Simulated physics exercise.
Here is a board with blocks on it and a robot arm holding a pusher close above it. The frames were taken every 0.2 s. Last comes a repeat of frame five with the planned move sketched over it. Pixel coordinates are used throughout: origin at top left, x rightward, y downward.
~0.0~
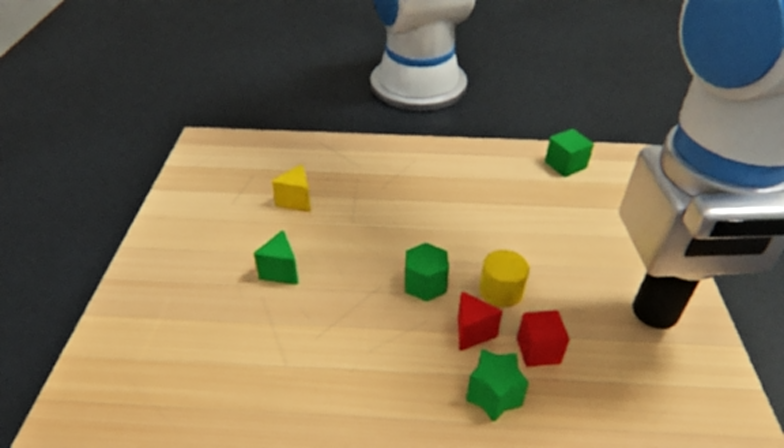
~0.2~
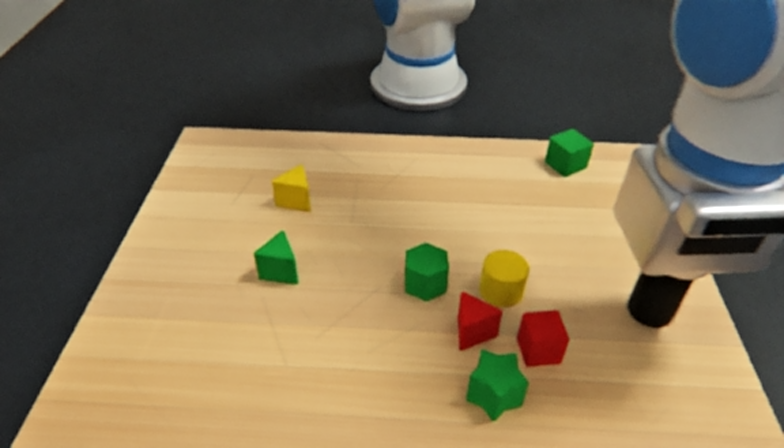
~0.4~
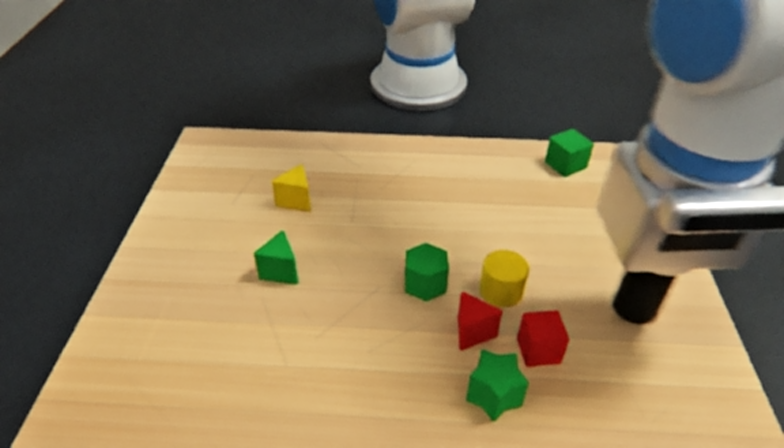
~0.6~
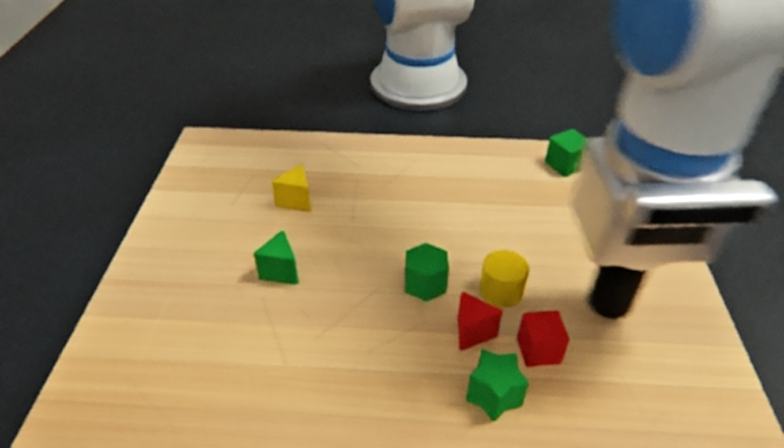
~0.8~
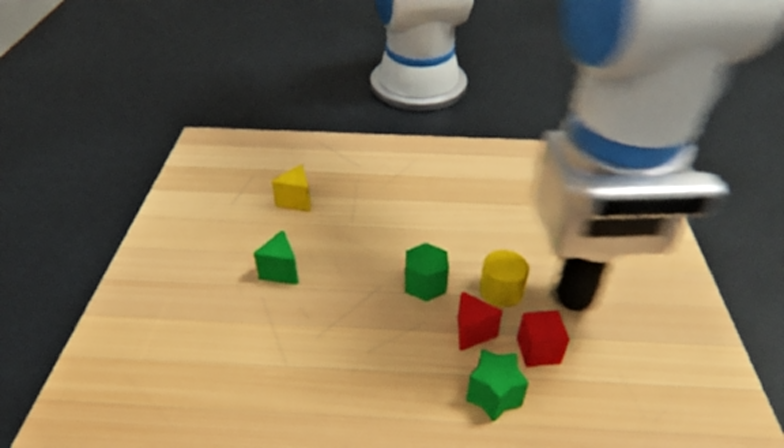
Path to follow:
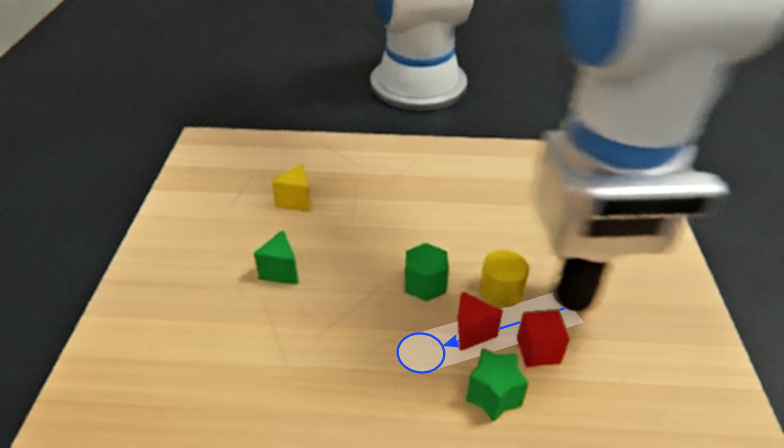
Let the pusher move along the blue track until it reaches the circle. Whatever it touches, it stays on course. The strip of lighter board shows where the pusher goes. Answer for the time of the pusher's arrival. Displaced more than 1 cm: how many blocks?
Just one will move.
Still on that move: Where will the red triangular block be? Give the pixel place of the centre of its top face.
It is at (386, 336).
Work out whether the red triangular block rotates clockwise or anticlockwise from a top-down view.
It turns round clockwise.
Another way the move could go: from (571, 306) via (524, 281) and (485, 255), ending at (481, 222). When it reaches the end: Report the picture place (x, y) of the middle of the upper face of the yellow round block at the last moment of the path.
Roughly at (466, 257).
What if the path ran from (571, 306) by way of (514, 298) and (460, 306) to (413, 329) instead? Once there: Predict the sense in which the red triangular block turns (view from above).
Twists anticlockwise.
The drawn path runs in a line from (571, 306) to (421, 352).
The first path, step by step. One third of the way, pusher (526, 310); red square piece (546, 329).
Two thirds of the way, pusher (475, 326); red triangular block (442, 320), turned 40° clockwise; red square piece (545, 331).
At the end, pusher (422, 342); red triangular block (386, 336), turned 40° clockwise; yellow round block not moved; red square piece (545, 331).
